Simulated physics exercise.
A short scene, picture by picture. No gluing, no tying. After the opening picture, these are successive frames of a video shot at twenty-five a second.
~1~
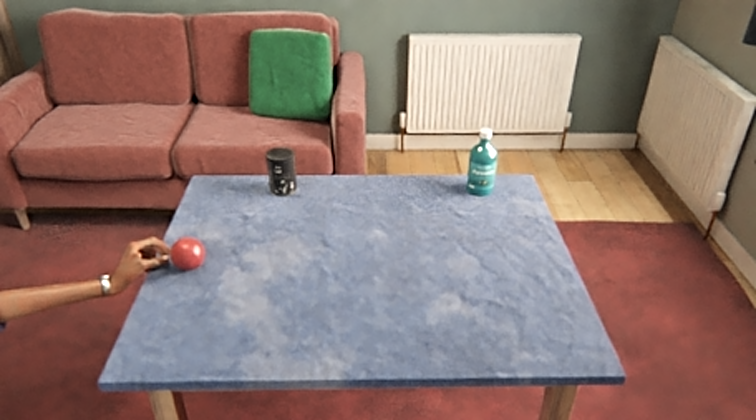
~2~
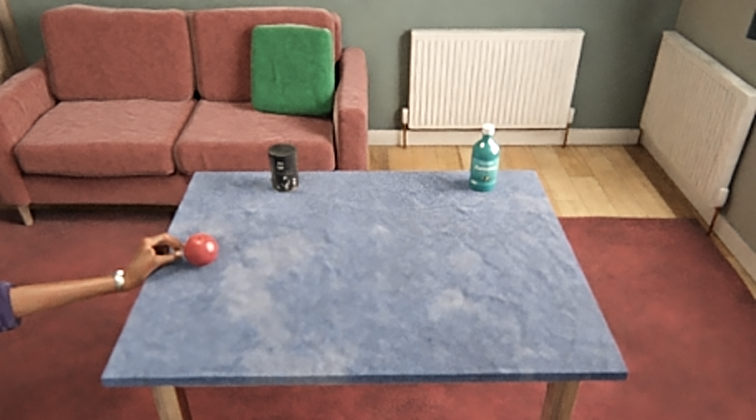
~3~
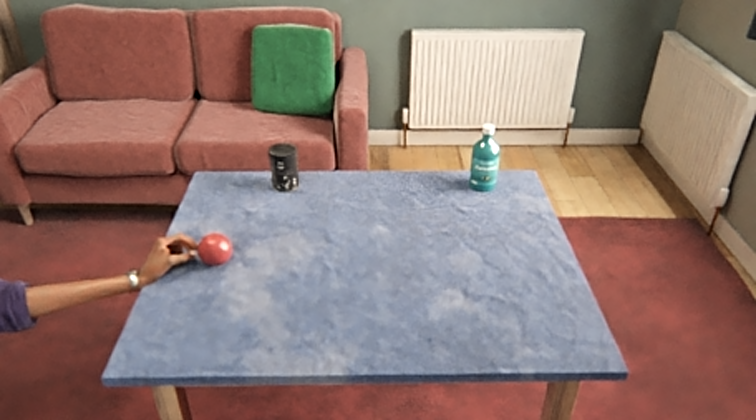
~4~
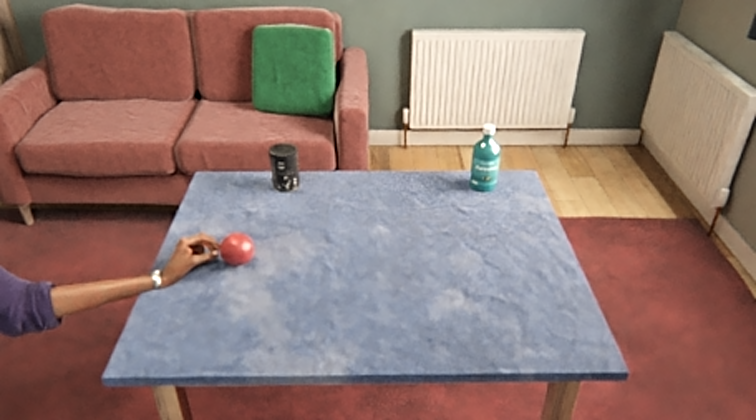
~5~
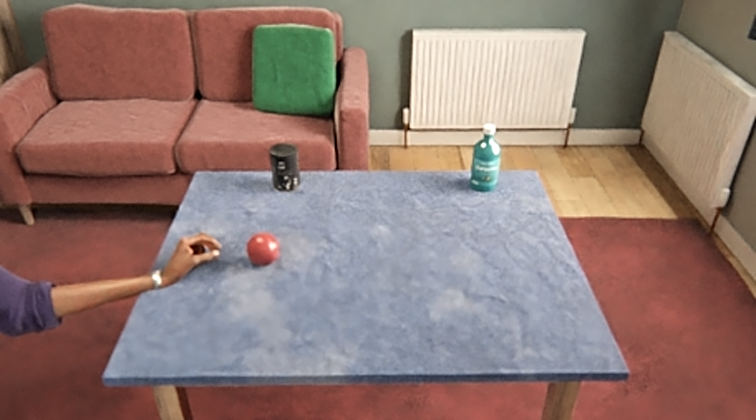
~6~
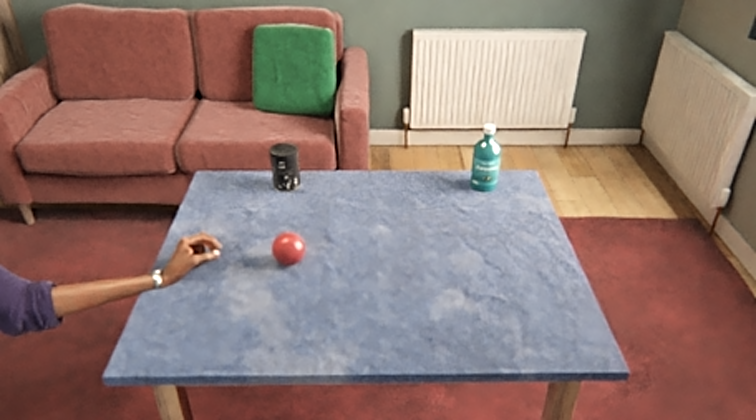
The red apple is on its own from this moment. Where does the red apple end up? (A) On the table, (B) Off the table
Answer: B.
Then, 0.20 s after the last picture, red apple rolled well along near (412, 248).
Then, 0.50 s after the last picture, red apple now off the table.
Then, 0.90 s after the last picture, things are still on the move.
By the end, off the table, red apple.
